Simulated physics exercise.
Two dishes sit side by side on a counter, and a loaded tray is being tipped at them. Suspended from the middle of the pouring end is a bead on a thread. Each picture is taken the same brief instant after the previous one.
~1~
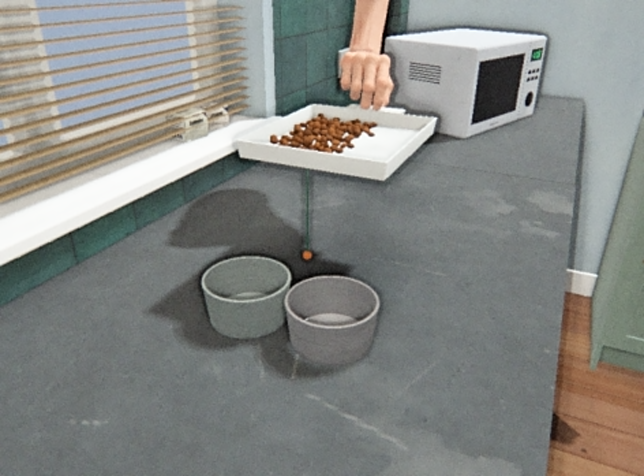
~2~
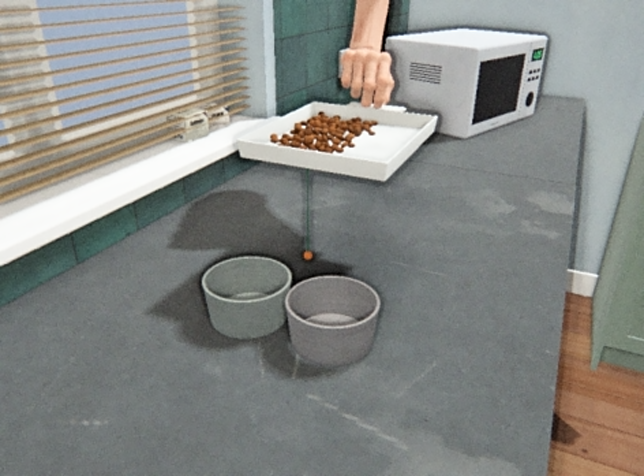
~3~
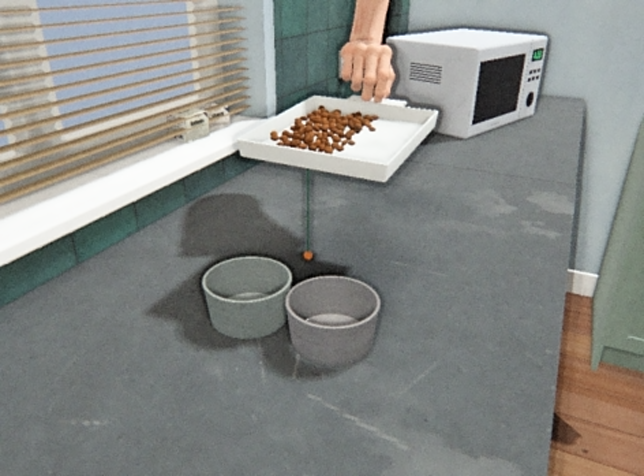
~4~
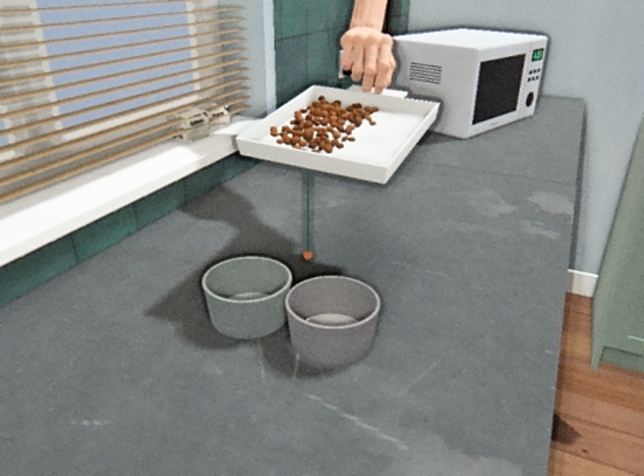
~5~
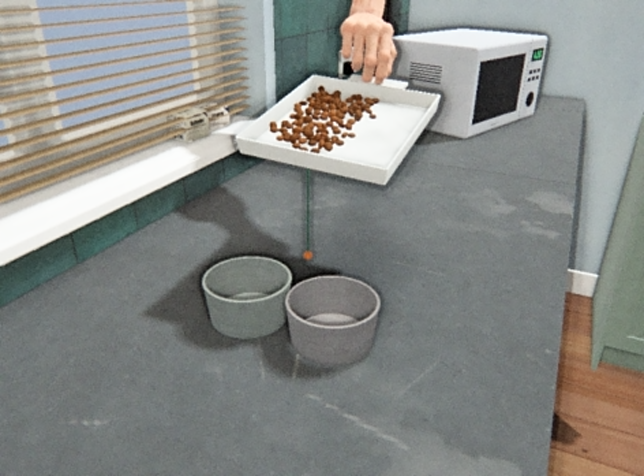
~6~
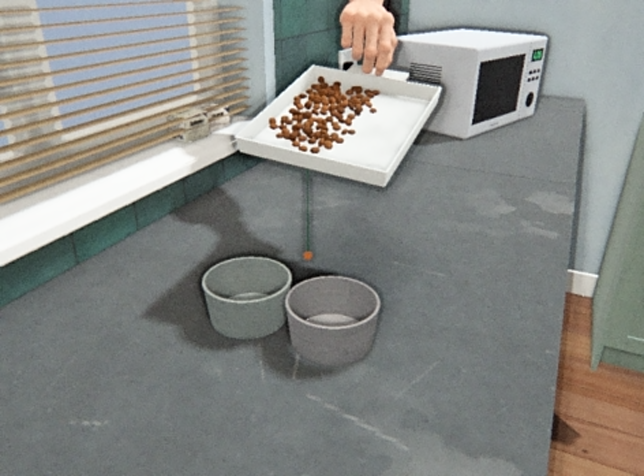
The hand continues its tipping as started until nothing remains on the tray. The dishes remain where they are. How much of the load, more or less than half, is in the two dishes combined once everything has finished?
The bulk is caught.
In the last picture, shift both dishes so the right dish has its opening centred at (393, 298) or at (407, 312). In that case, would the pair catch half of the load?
One: Over half. Two: Above a half.
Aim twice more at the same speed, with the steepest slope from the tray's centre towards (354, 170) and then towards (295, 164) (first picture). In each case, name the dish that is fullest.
On the first try it's the right-side dish, on the second the left-side dish.
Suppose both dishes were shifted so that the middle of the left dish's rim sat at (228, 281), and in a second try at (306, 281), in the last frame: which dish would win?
The one at right, then the one at left.
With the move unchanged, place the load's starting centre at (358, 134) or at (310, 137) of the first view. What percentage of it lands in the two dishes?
Estimate: 70 % first, 70 % second.
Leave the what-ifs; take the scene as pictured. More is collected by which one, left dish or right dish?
Winner: The right side.
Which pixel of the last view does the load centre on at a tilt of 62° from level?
I'd mark the middle close to (327, 158).
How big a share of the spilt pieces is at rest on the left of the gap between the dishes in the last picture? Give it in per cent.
I'd guess close to 10 %.
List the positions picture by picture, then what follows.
In the first frame, corners of the pouring end at (240, 139) and (385, 161), level; middle of the load at (325, 133), bits of dog kibble; left dish at (224, 315); right dish at (312, 341); bead on its thread at (307, 255).
In the second frame, corners of the pouring end at (240, 139) and (386, 162), level; middle of the load at (325, 131).
In the third frame, corners of the pouring end at (240, 139) and (386, 163), tipped barely, lowest at the right corner; middle of the load at (325, 127).
In the fourth frame, corners of the pouring end at (240, 138) and (386, 166), tipped a little, lowest at the right corner; middle of the load at (325, 121).
In the fifth frame, corners of the pouring end at (239, 136) and (385, 168), tipped a little, lowest at the right corner; middle of the load at (325, 115).
In the sixth frame, corners of the pouring end at (239, 136) and (385, 170), tipped clearly, lowest at the right corner; middle of the load at (325, 109); left dish at (224, 315); right dish at (313, 342).
Soon, tray tipped steeply; nearly all on the tray; a small part in the air.
A while on, tray tipped past a quarter turn; about half on the tray; about a quarter in the right dish; a stray few in the left dish; a small part outside both; about a quarter in the air.
Towards the end, tray tipped past a quarter turn; about two thirds in the right dish; a small part in the left dish; about a quarter outside both.
Finally, tray tipped past a quarter turn; about two thirds in the right dish; a small part in the left dish; about a quarter outside both.
